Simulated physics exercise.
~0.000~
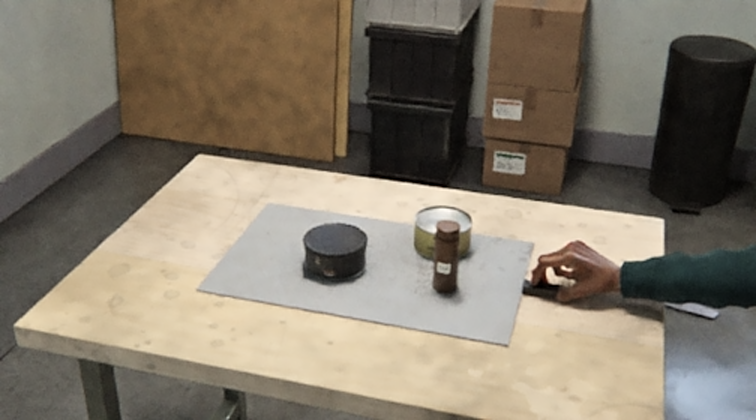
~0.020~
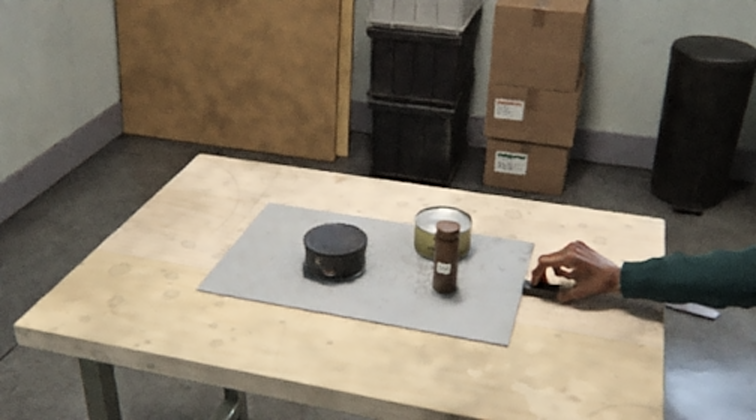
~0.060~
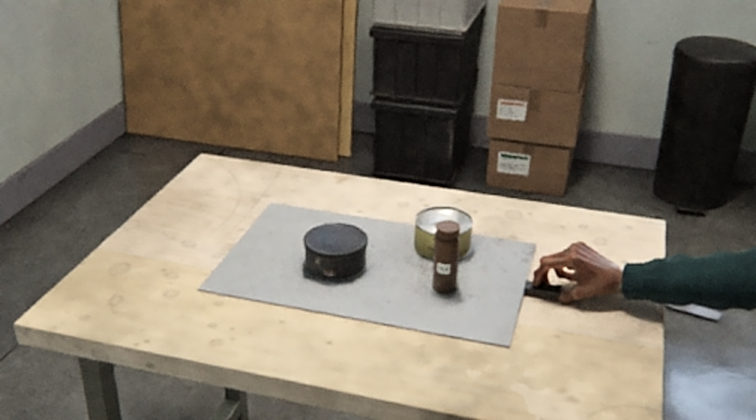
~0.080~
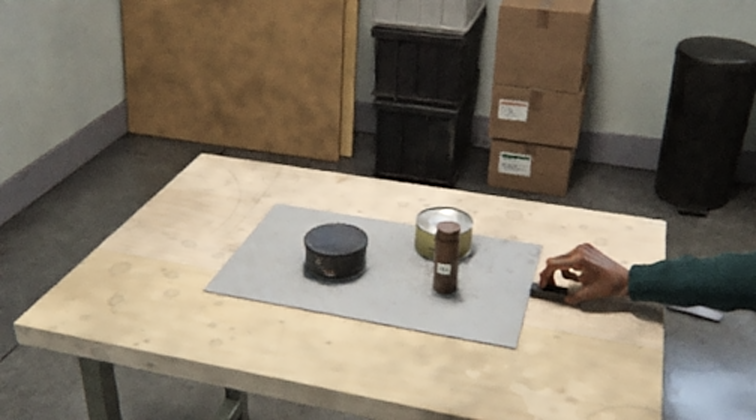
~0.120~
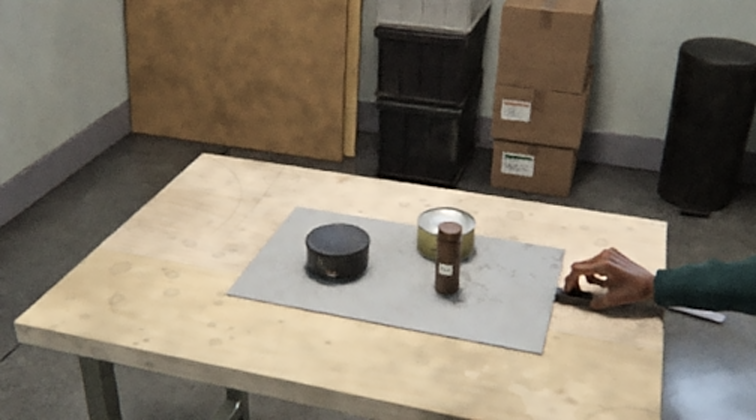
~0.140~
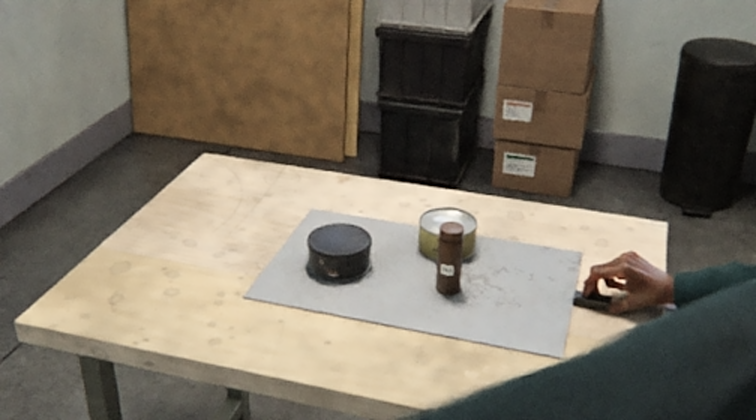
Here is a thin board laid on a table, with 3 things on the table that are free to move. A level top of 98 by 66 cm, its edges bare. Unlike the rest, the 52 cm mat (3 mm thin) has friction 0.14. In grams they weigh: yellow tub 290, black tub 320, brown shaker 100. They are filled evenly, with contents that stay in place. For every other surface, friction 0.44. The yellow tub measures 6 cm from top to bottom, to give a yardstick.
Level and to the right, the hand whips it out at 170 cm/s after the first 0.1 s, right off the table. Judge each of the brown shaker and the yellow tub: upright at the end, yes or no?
Brown shaker - no; yellow tub - yes.
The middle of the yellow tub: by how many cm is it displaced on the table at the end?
Net distance near 10 cm.
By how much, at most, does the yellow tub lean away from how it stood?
2° at most.
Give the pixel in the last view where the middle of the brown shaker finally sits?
It stops at about (548, 305).
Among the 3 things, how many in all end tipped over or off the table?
It adds up to 1.
After 0.24 s, mat pulled 26 cm; brown shaker slid 3 cm near (463, 260); yellow tub slid 3 cm near (459, 236); black tub slid 3 cm.
After 0.44 s, mat pulled 60 cm; brown shaker leaning 9° near (507, 268); yellow tub slid 9 cm near (495, 244); black tub slid 4 cm.
After 0.64 s, mat pulled 93 cm; brown shaker leaning 72° near (543, 287); yellow tub slid 10 cm near (496, 244); black tub slid 4 cm.
At rest (2.7 s), tipped over on the table, brown shaker; not toppled but over 6 cm from the start, yellow tub; black tub in place, give or take 6 cm. Seen from the same camera at the end, brown shaker near (548, 305), yellow tub near (496, 244).
